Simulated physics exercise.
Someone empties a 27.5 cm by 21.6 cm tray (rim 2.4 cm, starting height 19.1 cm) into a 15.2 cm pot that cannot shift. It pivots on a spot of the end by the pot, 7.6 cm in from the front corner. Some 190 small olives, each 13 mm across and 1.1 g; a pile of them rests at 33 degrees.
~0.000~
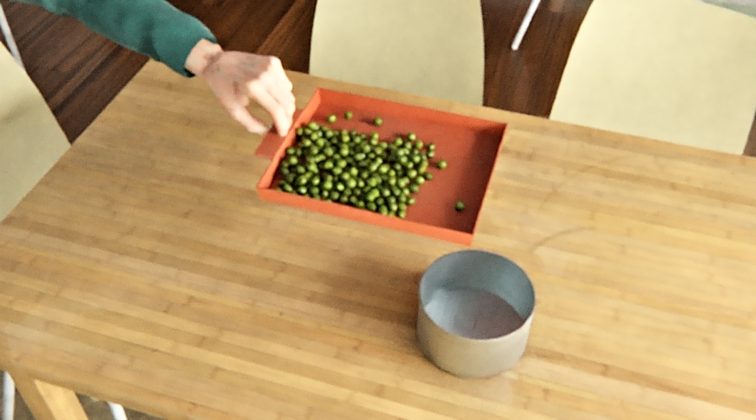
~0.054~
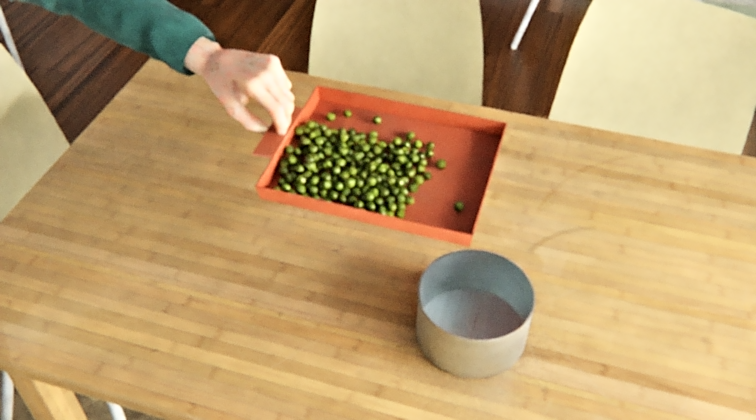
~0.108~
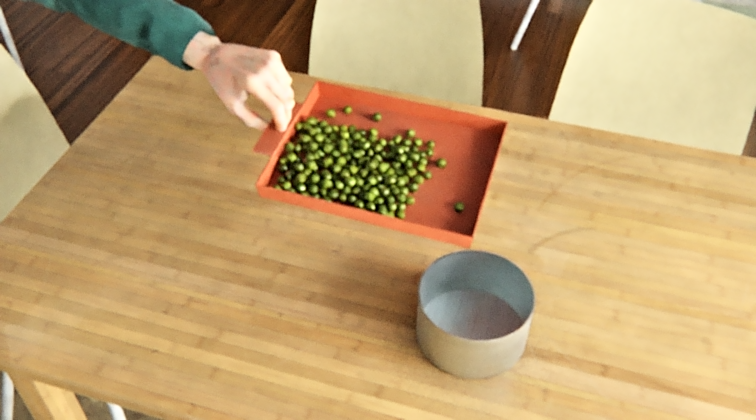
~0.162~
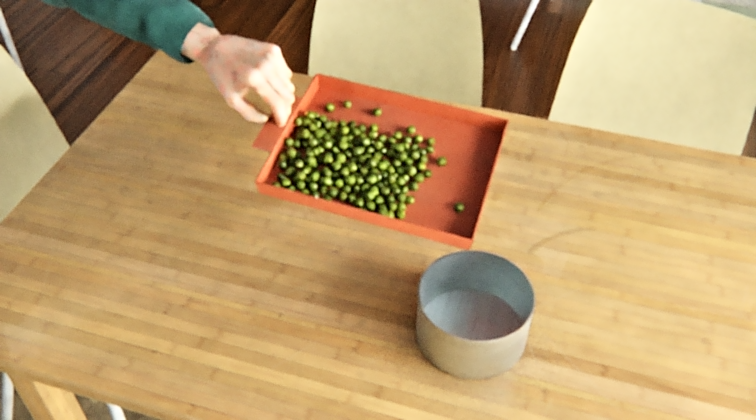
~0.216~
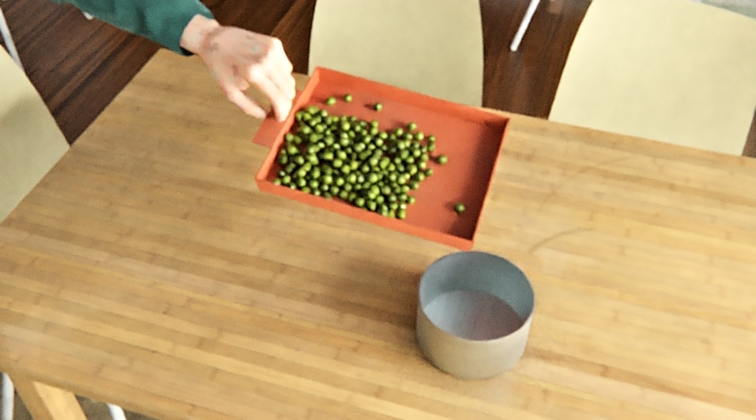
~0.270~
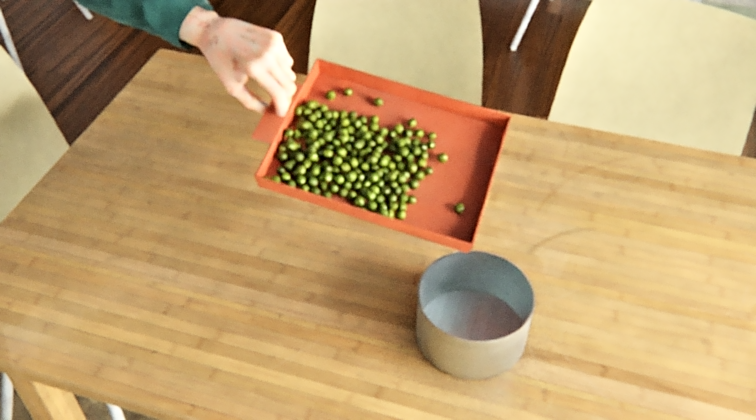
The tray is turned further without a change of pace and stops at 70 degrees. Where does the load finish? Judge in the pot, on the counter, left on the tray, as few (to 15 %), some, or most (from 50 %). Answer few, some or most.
Pot: Few, counter: Few, tray: Most.
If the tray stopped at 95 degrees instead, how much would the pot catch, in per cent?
Then about 75 per cent.
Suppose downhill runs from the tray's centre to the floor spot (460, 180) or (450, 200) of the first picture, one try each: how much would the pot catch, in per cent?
About 0 and 5 per cent.
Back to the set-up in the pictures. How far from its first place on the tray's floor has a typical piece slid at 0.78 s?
Some 4 cm.
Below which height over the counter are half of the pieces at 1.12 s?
Roughly 26 cm.
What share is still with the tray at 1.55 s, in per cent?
About 90 per cent.
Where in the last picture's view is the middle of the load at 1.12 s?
Near (402, 184).
After 0.78 s, tilt 39 degrees; the tray holds 100 %, the pot 0 %.
After 1.12 s, tilt 58 degrees; the tray holds 95 %, the pot 0 %.
Then, at 1.55 s, tilt 70 degrees; the tray holds 90 %, the pot 0 %.
By 2.4 s all is still; pot 5 %, counter 5 %, tray 90 %.
